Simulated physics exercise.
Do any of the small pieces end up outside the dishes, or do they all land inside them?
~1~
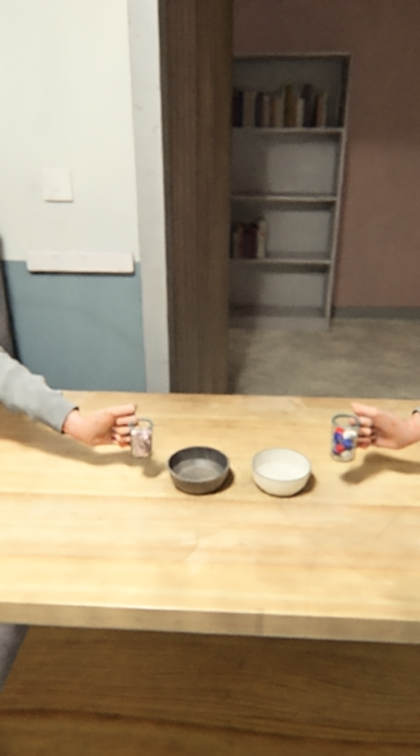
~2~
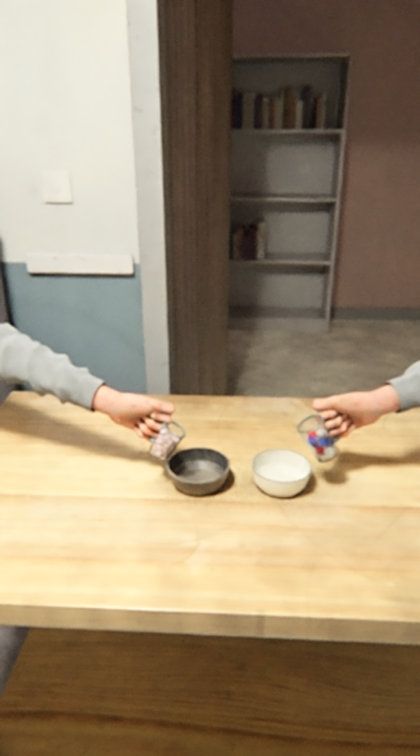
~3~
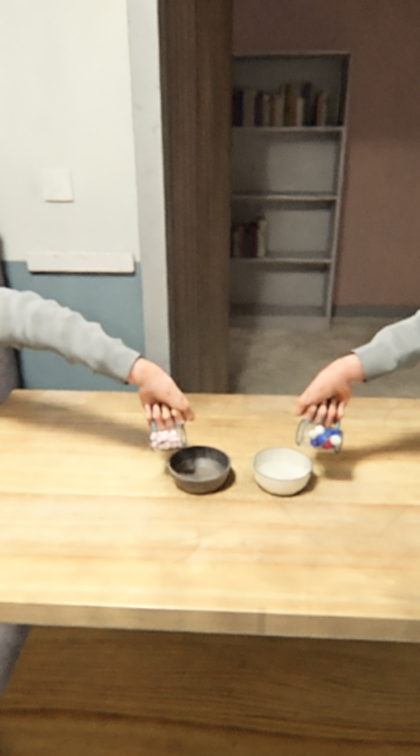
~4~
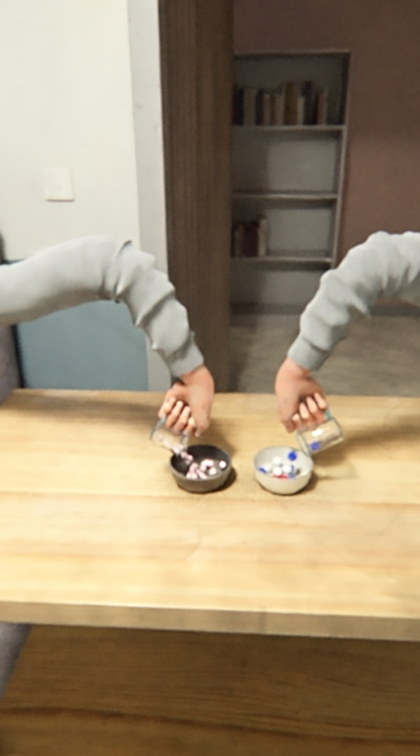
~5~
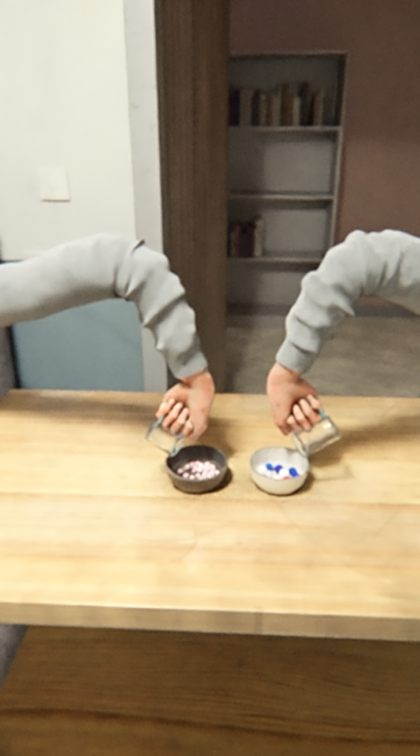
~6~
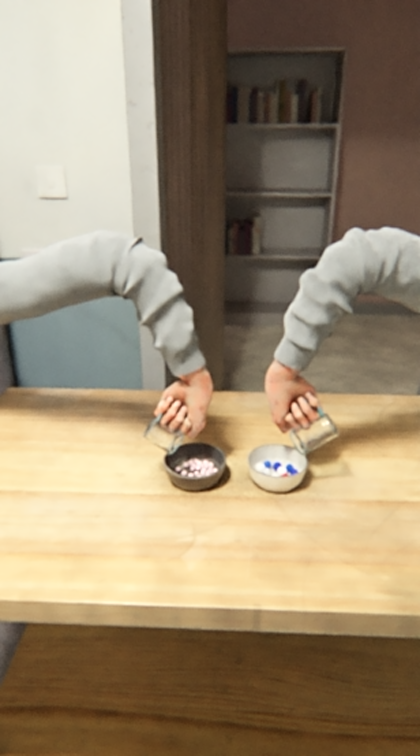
They all land inside. The dark dish on the left holds everything from its cup, and the white dish on the right does too.
Two hands tipping clear cups of small pieces over a dark dish and a white dish, emptying them neatly into both.
